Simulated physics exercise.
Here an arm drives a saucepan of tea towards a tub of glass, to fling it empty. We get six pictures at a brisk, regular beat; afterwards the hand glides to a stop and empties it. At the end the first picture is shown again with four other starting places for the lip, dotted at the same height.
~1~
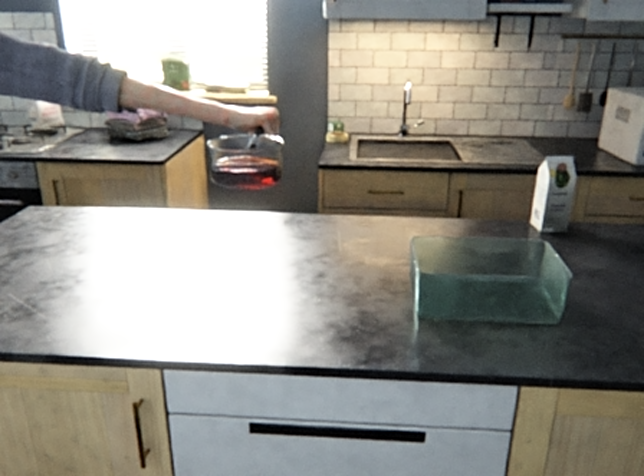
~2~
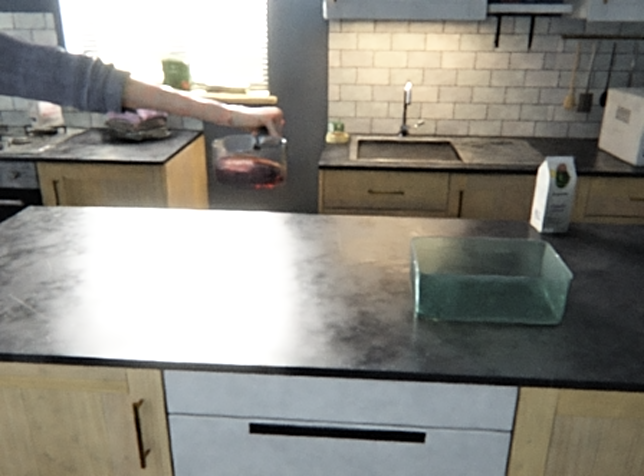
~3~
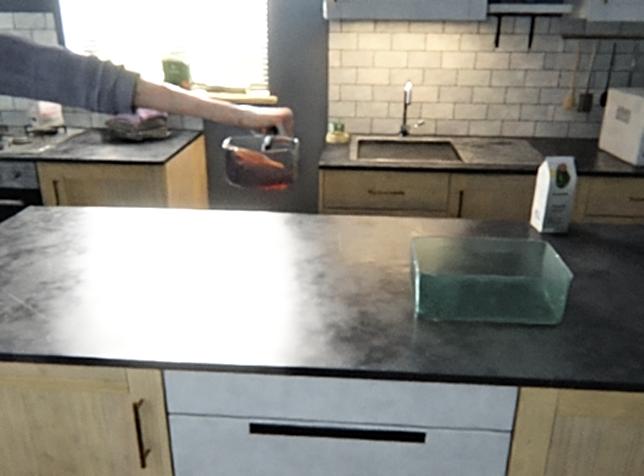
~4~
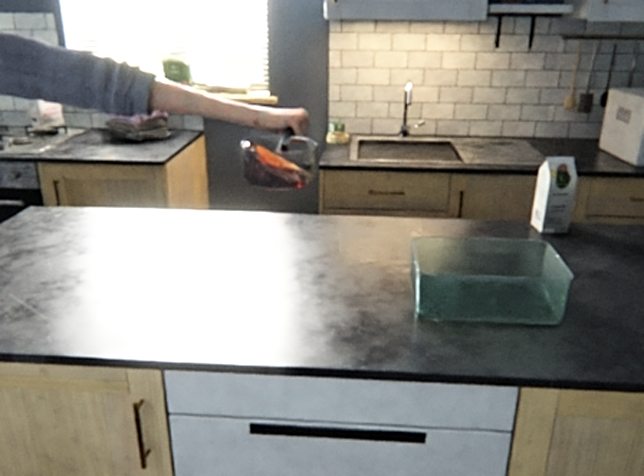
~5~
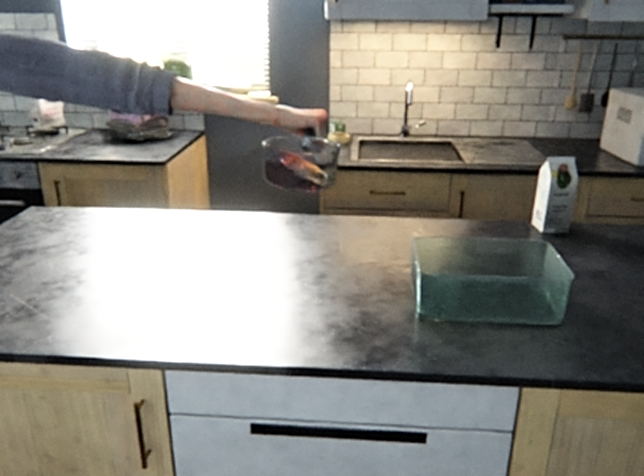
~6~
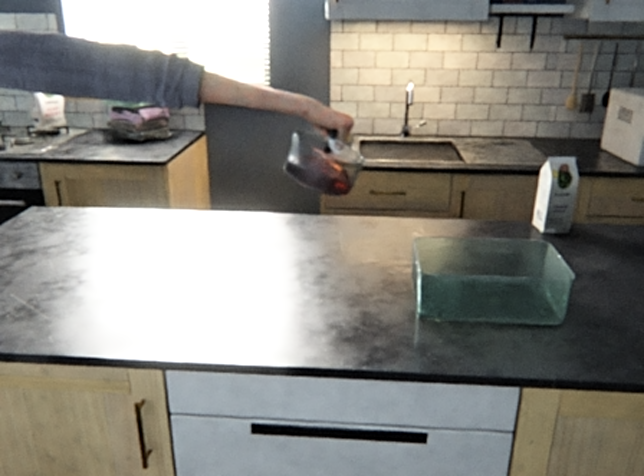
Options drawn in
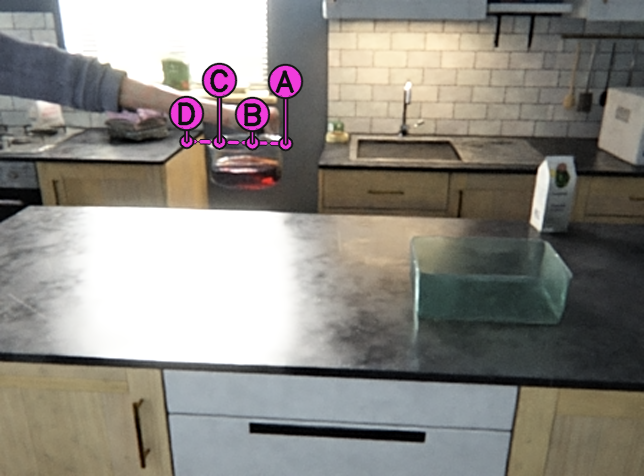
In a kitchen, an arm carries a glass pan of reddish liquid rightward, then tilts it.
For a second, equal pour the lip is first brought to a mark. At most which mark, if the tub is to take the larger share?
Dot B just does it.
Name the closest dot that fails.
C it is.
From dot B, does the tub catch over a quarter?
Yes.
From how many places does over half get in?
Two of the four.
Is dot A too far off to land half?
No.
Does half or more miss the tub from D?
Yes, it does.
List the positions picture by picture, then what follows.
Upright, lip at (281, 143); tub from (415, 316) to (562, 321); nothing has left yet.
Upright, lip at (285, 143); nothing has left yet.
Upright, lip at (297, 144); nothing has left yet.
Upright, lip at (315, 144); nothing has left yet.
Tipped about 3°, lip at (338, 147); nothing has left yet.
Tipped about 21°, lip at (364, 160); nothing has left yet.
On the marked copy, A at (285, 143); B at (252, 142); C at (219, 142); D at (186, 141).
If A is chosen, about 77 % lands in the tub, 12 % falls short and 11 % goes beside or beyond.
If B is chosen, about 65 % lands in the tub, 26 % falls short and 9 % goes beside or beyond.
If C is chosen, about 27 % lands in the tub, 70 % falls short and 3 % goes beside or beyond.
If D is chosen, about 5 % lands in the tub, 93 % falls short.
